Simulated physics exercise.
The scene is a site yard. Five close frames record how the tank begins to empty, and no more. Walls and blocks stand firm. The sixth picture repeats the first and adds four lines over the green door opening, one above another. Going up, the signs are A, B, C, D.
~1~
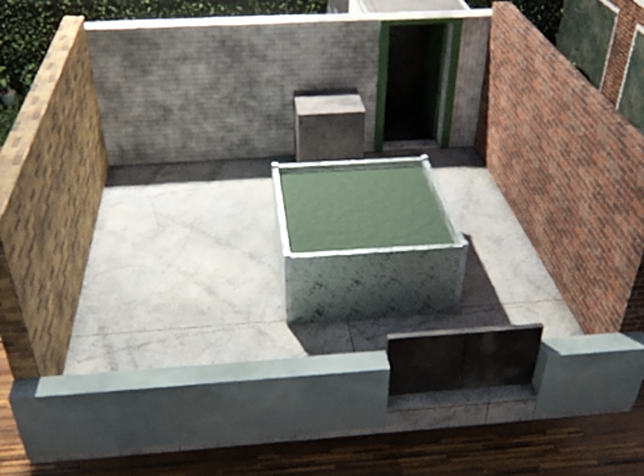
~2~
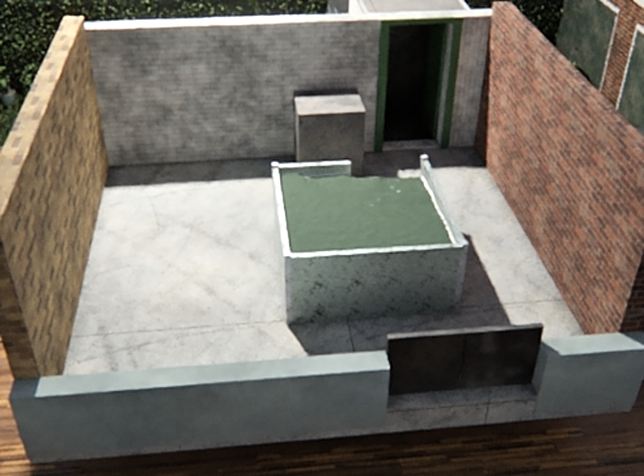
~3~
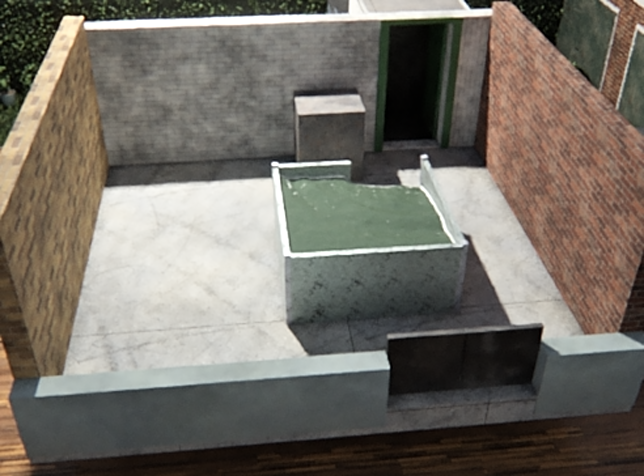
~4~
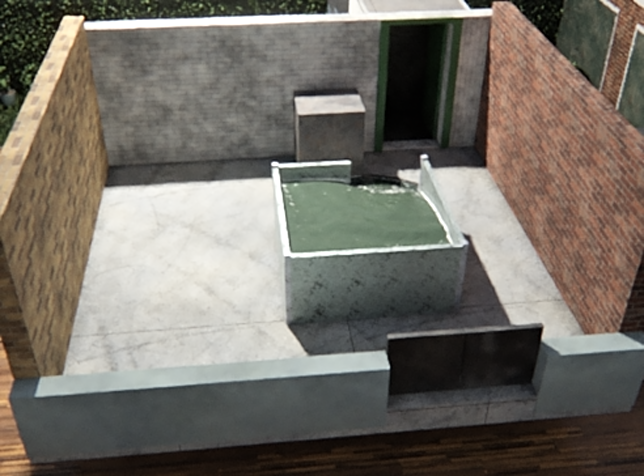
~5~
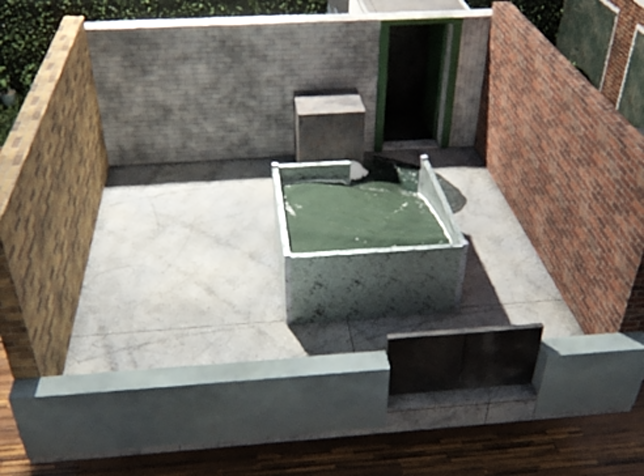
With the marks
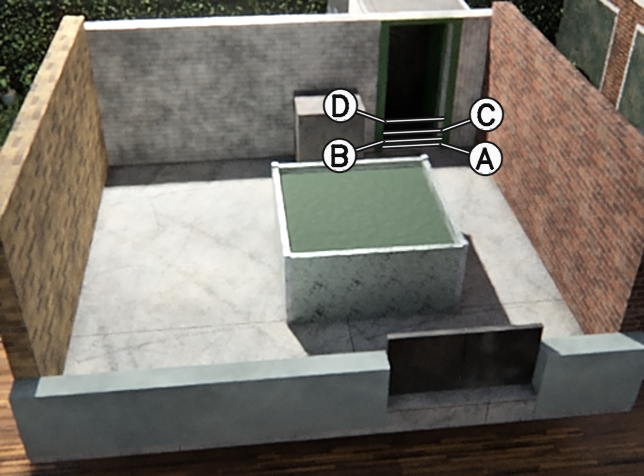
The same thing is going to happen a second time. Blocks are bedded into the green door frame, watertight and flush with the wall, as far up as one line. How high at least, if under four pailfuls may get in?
The answer is mark D.
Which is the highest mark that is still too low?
That would be C.
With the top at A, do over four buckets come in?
Yes, that goes wrong.
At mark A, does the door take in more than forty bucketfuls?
Yes, clearly.
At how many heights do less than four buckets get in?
One of them.
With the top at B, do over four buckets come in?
Yes, it does.
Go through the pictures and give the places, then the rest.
In the first frame, water in the tank at rest, its middle at (362, 208); foot of the green doorway at (411, 149); shut gate at (464, 341).
In the second frame, water covers 1 % of the ground, its front hidden from here.
In the third frame, water covers 4 % of the ground, its front hidden from here.
In the fourth frame, water covers 7 % of the ground, its front hidden from here.
In the fifth frame, 12 % of the ground under water, visible out to (373, 157).
In white, A at (412, 145); B at (412, 140); C at (413, 131); D at (414, 120); from the bottom up A, B, C, D.
With A, dozens of bucketfuls pour in.
With B, dozens of bucketfuls pour in.
With C, about 11 bucketfuls get in.
With D, a splash gets over, under a bucket.
